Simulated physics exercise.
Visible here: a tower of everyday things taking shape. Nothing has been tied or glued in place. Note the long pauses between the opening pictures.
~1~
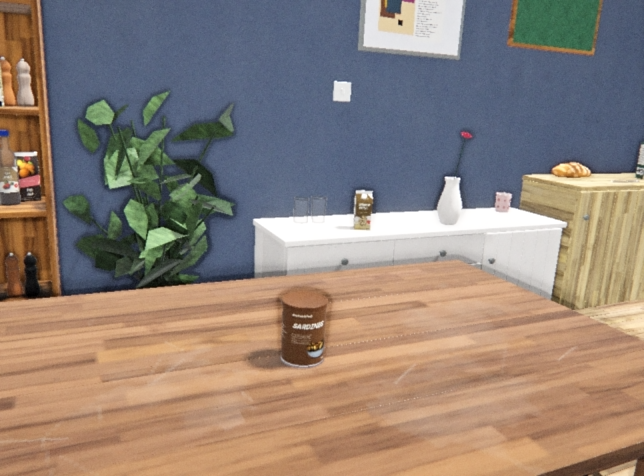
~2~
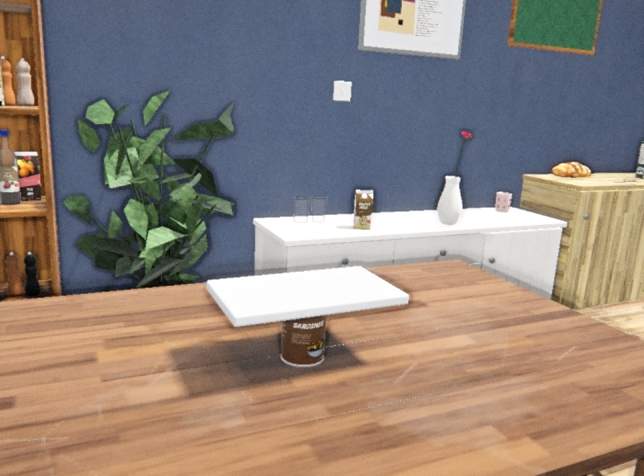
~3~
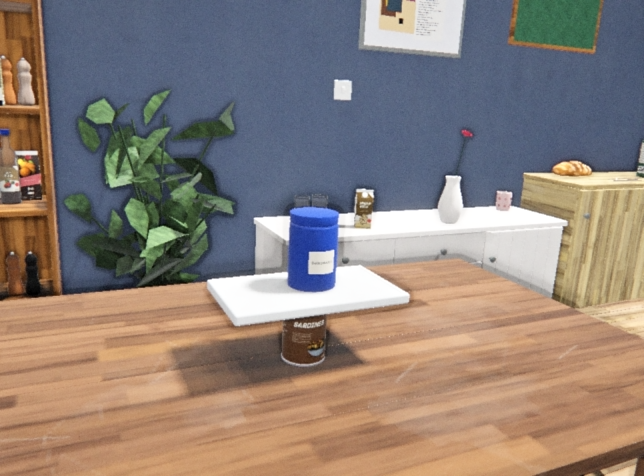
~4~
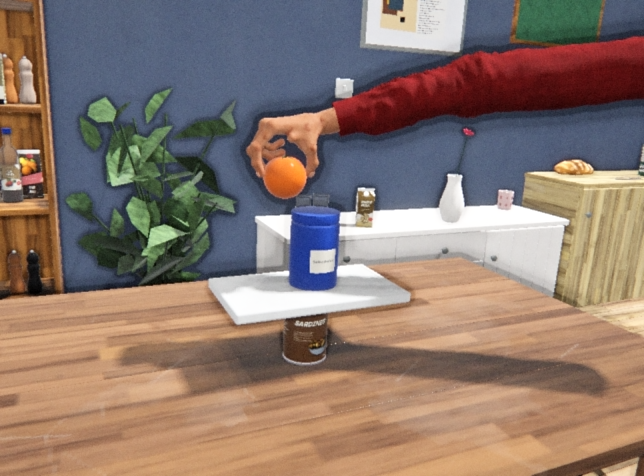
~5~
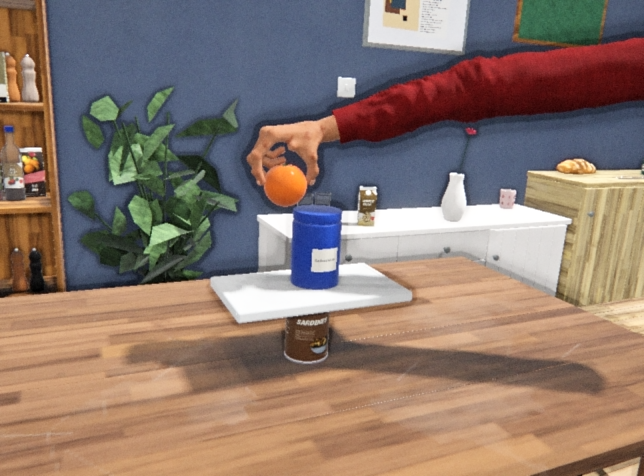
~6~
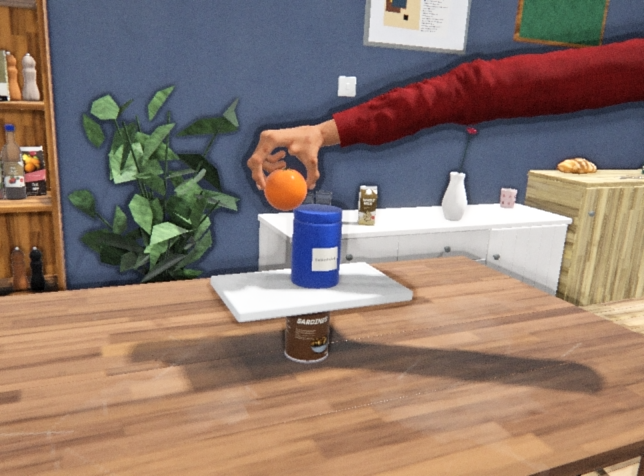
A white tray appeared on top of a brown tin on the wooden table, then a blue jar on the tray, before a red-sleeved arm lowered an orange tomato slightly near the jar's lid.
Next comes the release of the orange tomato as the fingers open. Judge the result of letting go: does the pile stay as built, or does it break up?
The pile breaks up.
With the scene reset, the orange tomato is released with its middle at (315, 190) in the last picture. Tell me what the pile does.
It stays stable.
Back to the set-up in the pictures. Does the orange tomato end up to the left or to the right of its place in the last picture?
It shifts to the viewer's left.
Then, 0.36 s after the last picture, orange tomato now fallen.
Then, 0.72 s after the last picture, nothing new.
At rest, fallen, orange tomato; the other 3 in place. Seen from the same camera at the end, orange tomato near (251, 268). The pile comes apart.
